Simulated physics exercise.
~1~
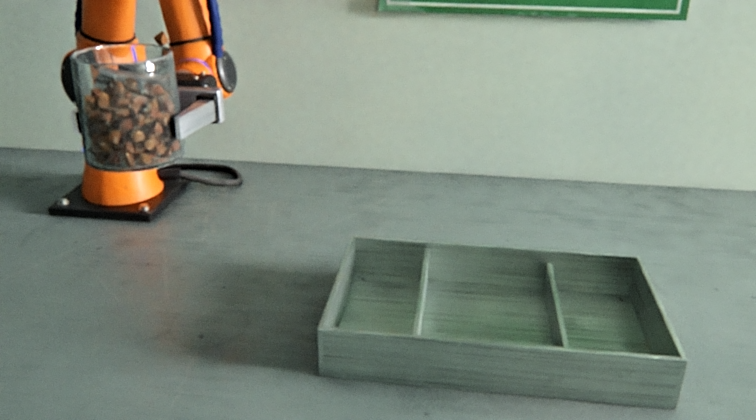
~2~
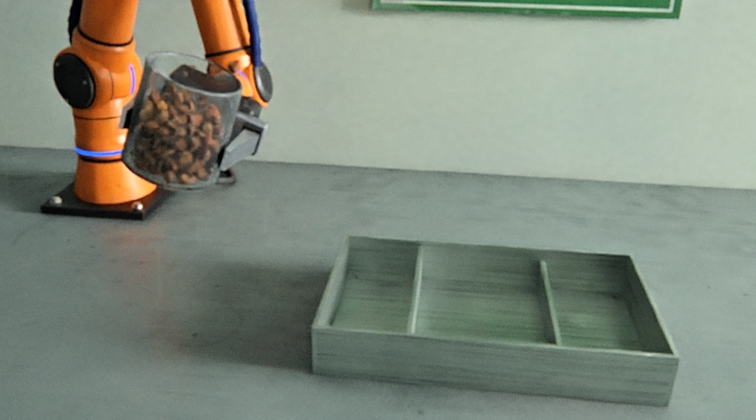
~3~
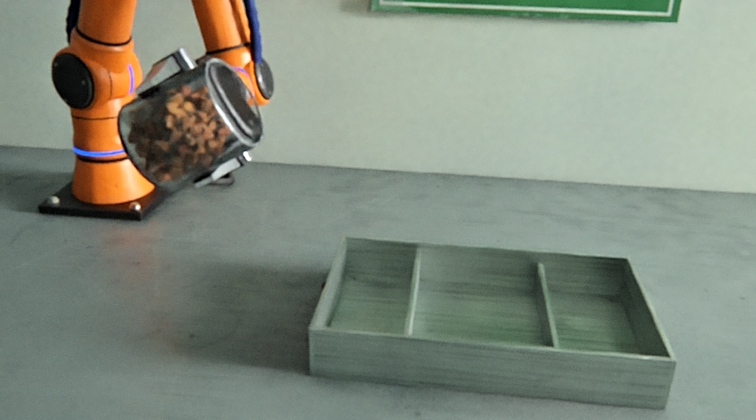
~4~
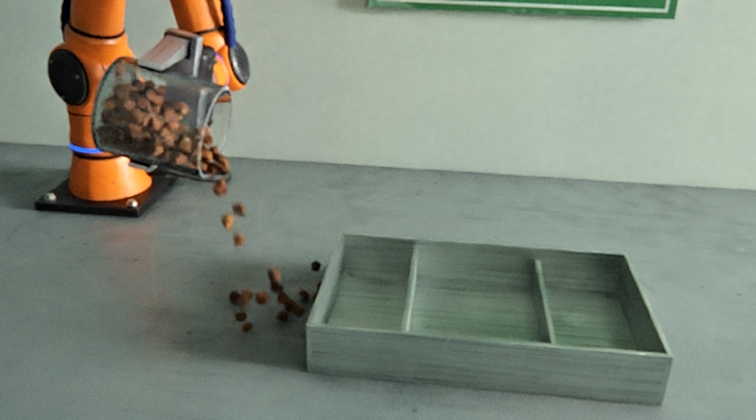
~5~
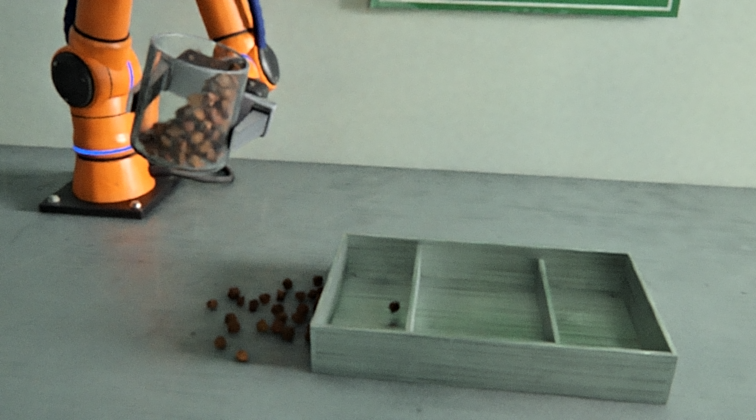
An orange robot arm tipped a clear tumbler of brown pet food pellets towards a divided tray, spilling some onto the table just short of it, then tilted the tumbler back up, with most pellets still inside and just one in the tray's left section.
